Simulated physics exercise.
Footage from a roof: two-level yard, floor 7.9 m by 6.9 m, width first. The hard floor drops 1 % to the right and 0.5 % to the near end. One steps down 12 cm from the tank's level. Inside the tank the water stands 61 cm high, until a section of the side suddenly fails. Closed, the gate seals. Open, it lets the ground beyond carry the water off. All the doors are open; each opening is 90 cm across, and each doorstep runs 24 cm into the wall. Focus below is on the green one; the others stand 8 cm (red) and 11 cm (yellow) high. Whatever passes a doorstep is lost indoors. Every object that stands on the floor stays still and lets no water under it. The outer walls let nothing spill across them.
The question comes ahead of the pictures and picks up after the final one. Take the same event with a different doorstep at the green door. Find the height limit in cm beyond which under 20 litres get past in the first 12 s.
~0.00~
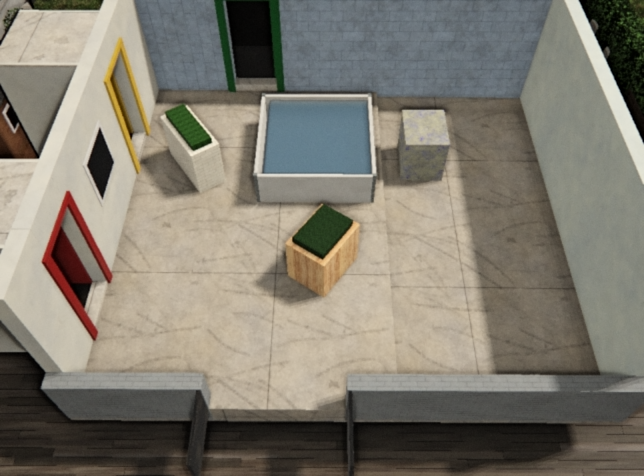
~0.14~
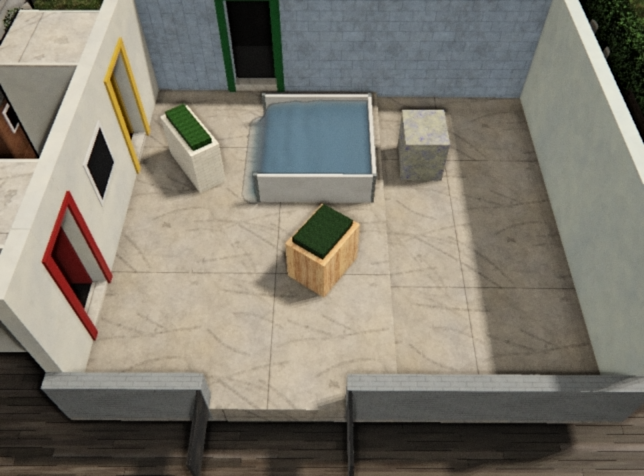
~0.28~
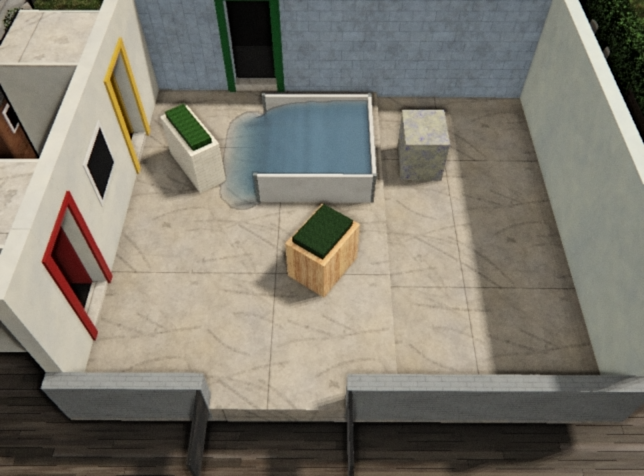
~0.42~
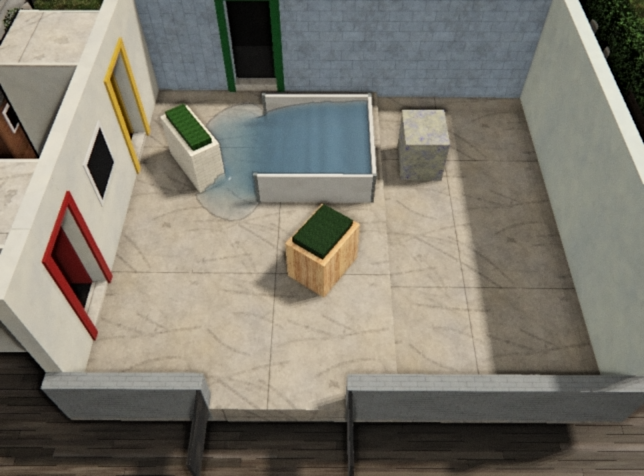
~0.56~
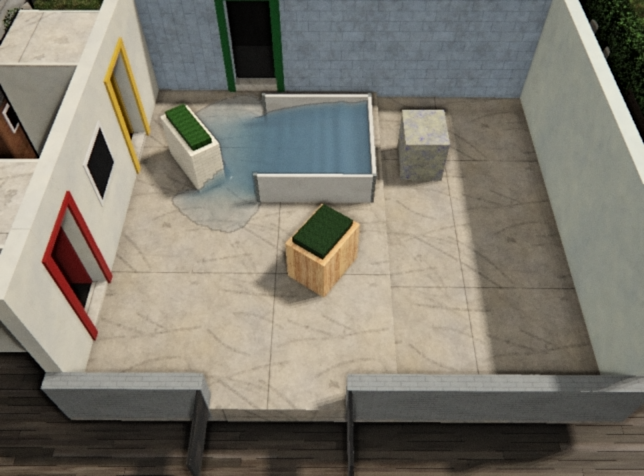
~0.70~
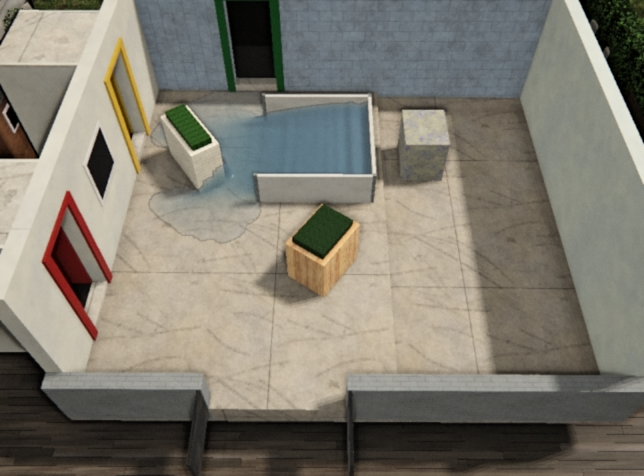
The limit sits near 16.5 cm.
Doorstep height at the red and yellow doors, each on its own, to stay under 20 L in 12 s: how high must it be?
Close to 7.5 cm (red) and close to 13.0 cm (yellow).
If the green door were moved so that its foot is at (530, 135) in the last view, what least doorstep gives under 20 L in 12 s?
About 7.0 cm.
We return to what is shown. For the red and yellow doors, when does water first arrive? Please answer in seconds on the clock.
At red it's 1.6 s, at yellow it's 0.9 s.
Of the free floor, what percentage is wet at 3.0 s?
Some 35 per cent is wet.
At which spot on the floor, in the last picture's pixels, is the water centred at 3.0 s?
(226, 166) or so.
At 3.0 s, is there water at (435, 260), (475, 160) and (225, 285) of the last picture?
Taking the spots one by one: Untouched, untouched, swamped.
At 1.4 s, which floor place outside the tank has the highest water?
Near (159, 91).
After 1.4 s water covers 20 % of the floor, deepest (62 cm) near (159, 91); 4 cm at the green door, 0 litres in over its 16 cm doorstep.
After 3.0 s water covers 35 % of the floor, deepest (28 cm) near (165, 102); 22 cm at the green door, 7 litres in over its 16 cm doorstep.
After 12.0 s water covers 85 % of the floor, deepest (12 cm) near (526, 399); 6 cm at the green door, 21 litres in over its 16 cm doorstep.
At the green door as built, the water arrived by 0.8 s and peaked near 22 cm at 3.0 s.
Run again over the same 12 s with other heights there, 26 litres in over 15 cm, 8 litres over 20.5 cm. The limit of 20 litres is kept from about 16.5 cm up.
